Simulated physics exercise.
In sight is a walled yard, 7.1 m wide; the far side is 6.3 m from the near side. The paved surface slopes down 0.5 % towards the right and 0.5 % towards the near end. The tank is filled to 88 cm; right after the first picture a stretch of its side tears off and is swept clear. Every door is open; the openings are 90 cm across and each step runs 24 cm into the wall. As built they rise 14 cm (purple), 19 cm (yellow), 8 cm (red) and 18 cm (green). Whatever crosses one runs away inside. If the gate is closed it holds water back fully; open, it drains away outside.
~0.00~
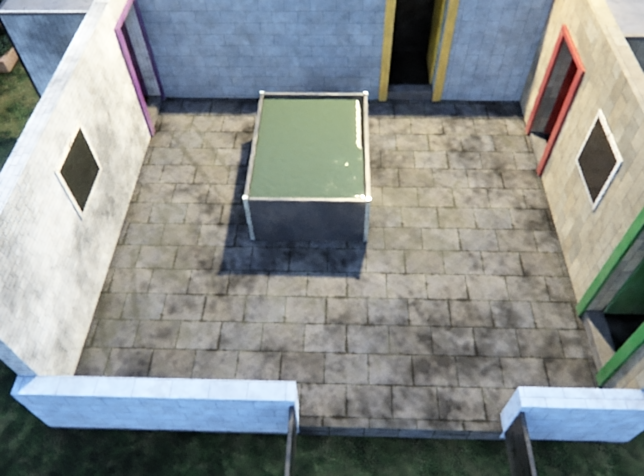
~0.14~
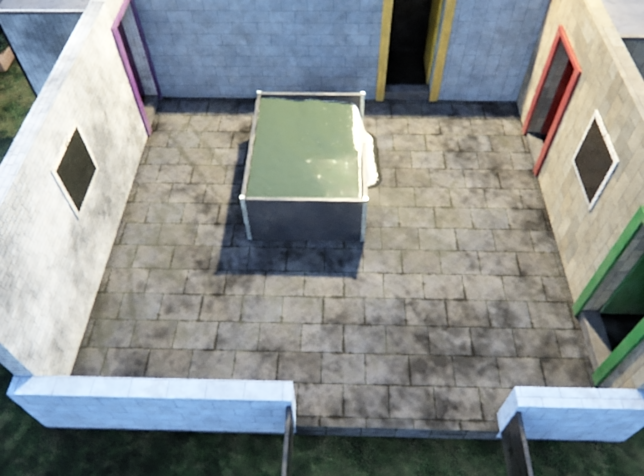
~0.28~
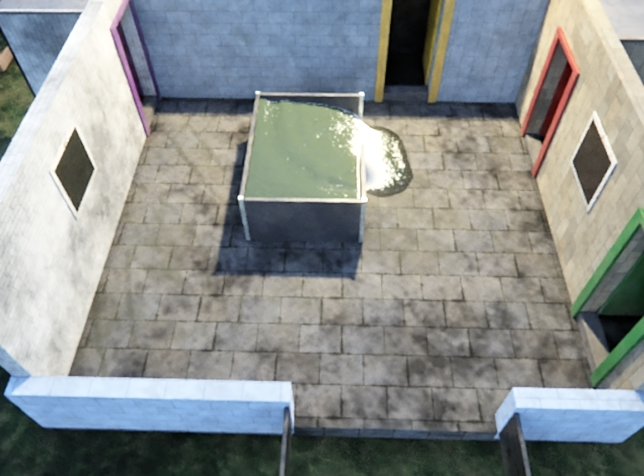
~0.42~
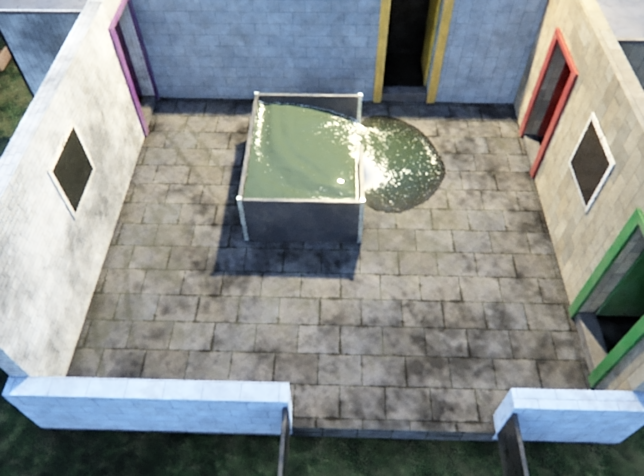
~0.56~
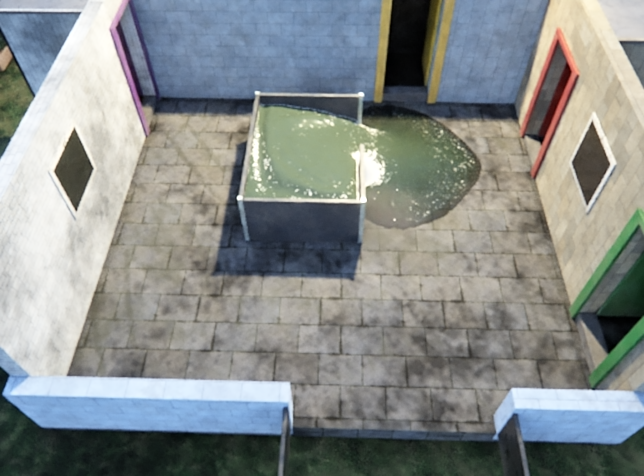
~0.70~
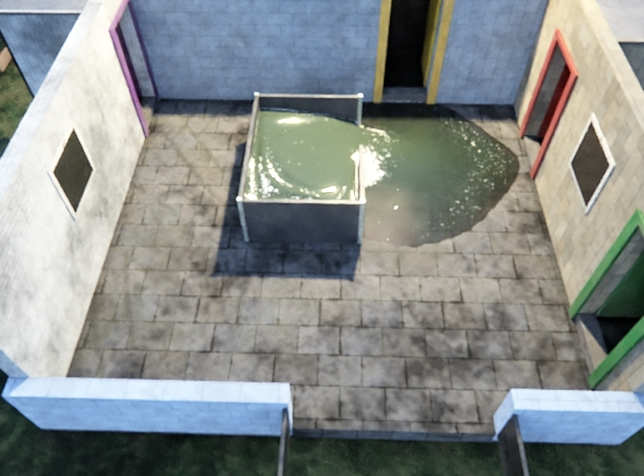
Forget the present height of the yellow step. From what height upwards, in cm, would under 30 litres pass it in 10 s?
At least 16 cm or so.
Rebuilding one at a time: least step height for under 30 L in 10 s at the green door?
Roughly 11.5 cm at green.
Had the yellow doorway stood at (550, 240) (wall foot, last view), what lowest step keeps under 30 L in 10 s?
About 15 cm.
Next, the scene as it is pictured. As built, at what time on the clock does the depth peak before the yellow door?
At about 1.4 s.
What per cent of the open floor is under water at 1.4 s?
Near 25 per cent is wet.
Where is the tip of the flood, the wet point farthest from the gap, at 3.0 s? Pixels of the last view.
Around (597, 418).
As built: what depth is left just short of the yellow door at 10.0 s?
Some 7.0 cm.
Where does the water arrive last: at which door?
It is the purple one.
After 1.4 s water covers 25 % of the floor, deepest (56 cm) near (511, 110); 26 cm at the yellow door, 0 litres in over its 19 cm step.
After 3.0 s water covers 35 % of the floor, deepest (35 cm) near (517, 128); 13 cm at the yellow door, 14 litres in over its 19 cm step.
After 10.0 s water covers 90 % of the floor, deepest (12 cm) near (555, 417); 7 cm at the yellow door, 14 litres in over its 19 cm step.
At the yellow door as built, the water arrived by 0.7 s and peaked near 26 cm at 1.4 s.
Run again over the same 10 s with other heights there, 45 litres in over 14 cm, 14 litres over 19 cm. The limit of 30 litres is kept from about 16 cm up.
